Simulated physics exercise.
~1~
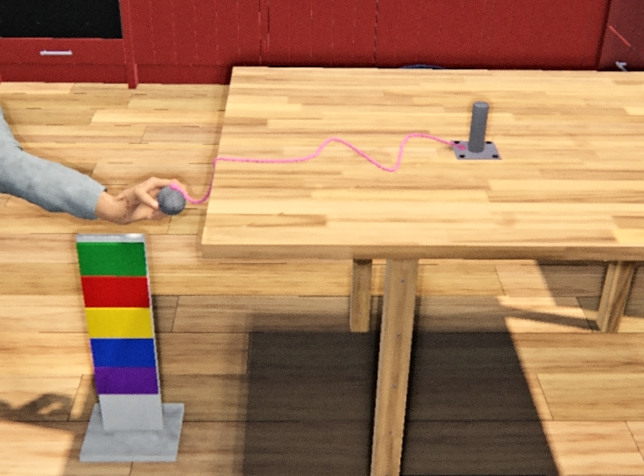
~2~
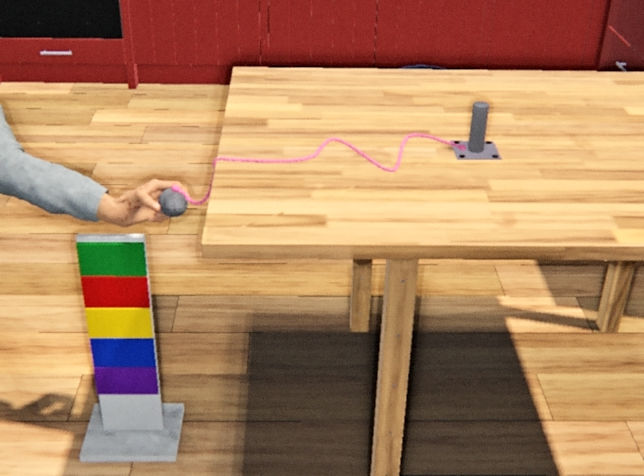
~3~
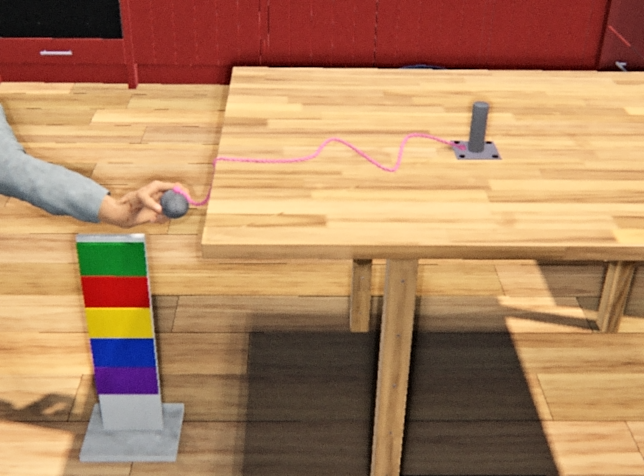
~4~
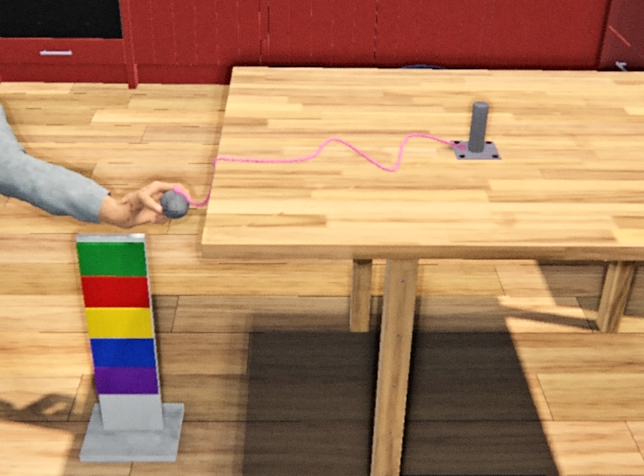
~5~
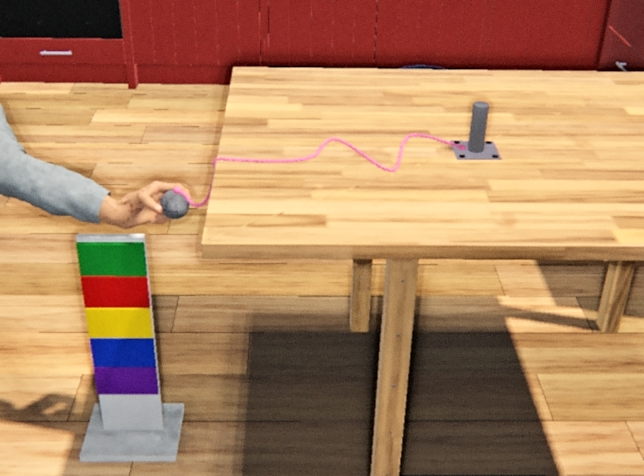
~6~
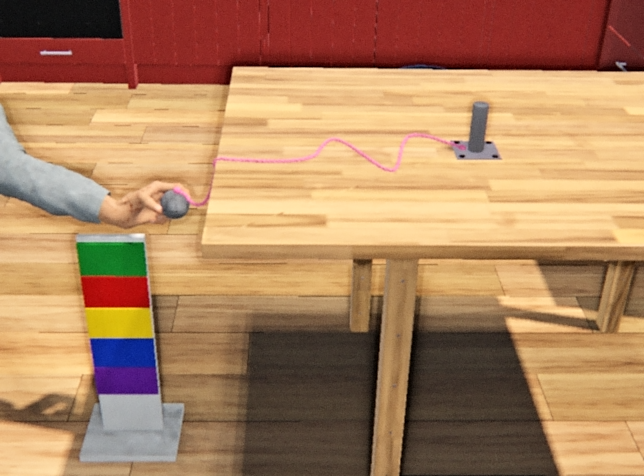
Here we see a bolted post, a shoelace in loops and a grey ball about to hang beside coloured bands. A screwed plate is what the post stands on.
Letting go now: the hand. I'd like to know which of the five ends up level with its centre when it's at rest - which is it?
It's blue.
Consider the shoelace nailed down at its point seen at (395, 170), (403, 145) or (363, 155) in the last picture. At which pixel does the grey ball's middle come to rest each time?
In order of the tries: About (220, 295), about (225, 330), about (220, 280).
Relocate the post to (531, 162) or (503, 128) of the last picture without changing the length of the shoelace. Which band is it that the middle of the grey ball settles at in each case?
Answer, in order: Yellow, yellow.
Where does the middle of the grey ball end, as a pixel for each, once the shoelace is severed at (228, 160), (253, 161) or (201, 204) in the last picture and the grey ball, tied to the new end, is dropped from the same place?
Roughly at (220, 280) for the first, (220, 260) for the second and (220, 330) for the third.
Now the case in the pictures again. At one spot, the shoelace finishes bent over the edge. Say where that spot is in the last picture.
Spot: Approx. (328, 141).
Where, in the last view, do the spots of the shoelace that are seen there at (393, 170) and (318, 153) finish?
Point one to (317, 150), point two to (219, 184).
A little later, ball near (227, 328); level with yellow.
Next, ball near (234, 345); level with blue.
When it is over, ball near (228, 349); level with blue. At blue.
